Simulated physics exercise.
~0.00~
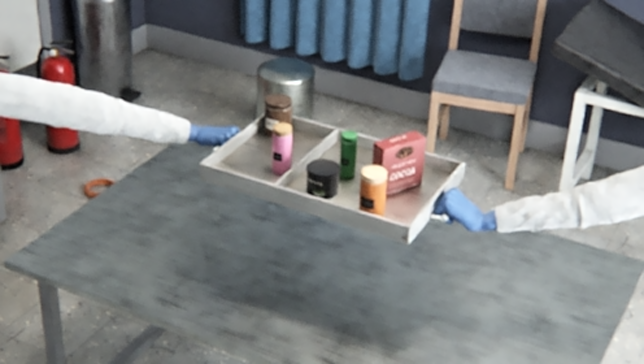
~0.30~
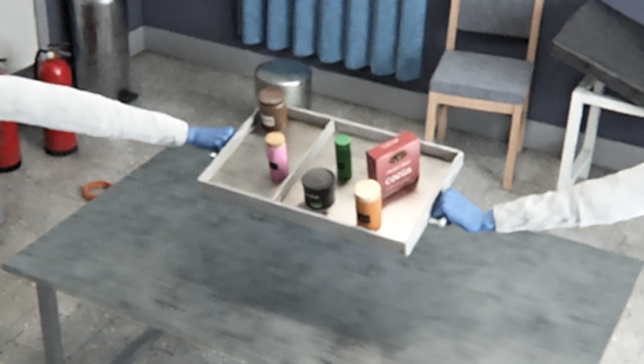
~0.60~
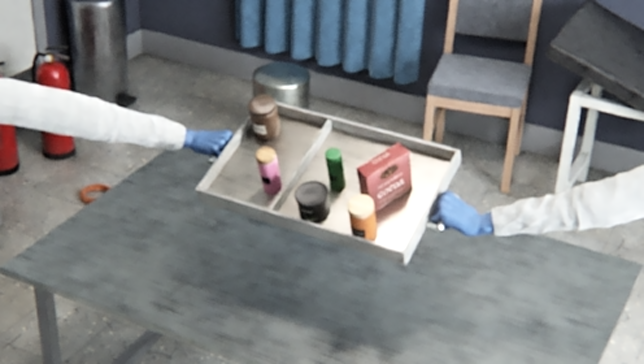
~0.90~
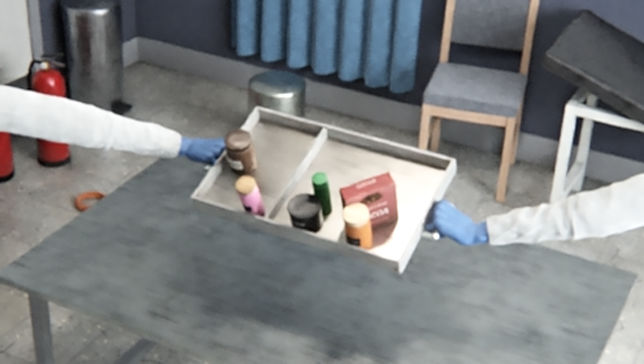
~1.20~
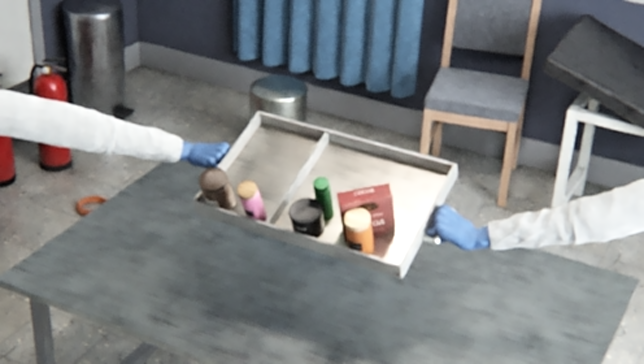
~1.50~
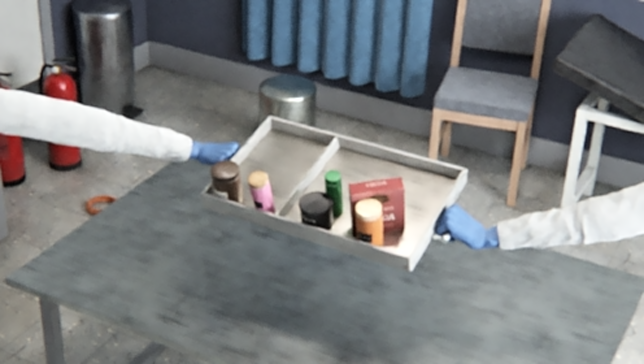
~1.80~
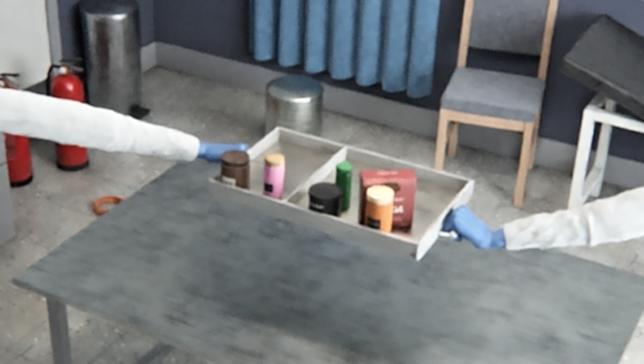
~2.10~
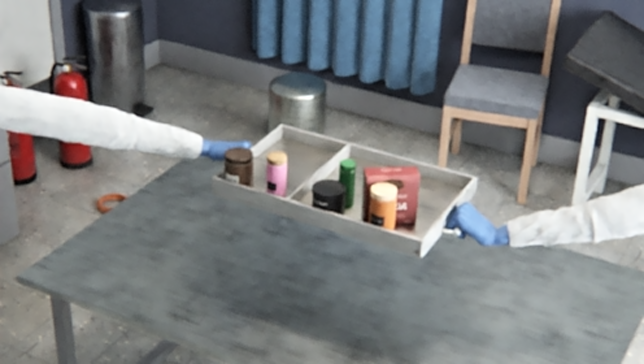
Two blue-gloved hands in white sleeves hold a pale divided tray above a grey table, seen from above in a room with a blue curtain, chairs and red fire extinguishers. A brown jar and pink shaker stand in the left section, with a black tin, green shaker, orange jar and red packet on the right. The tray's near edge dips, and the items lean and slide toward it, the brown jar travelling farthest. The hands then bring the tray back nearly level. The items finish upright and still, several gathered nearer the front rim.
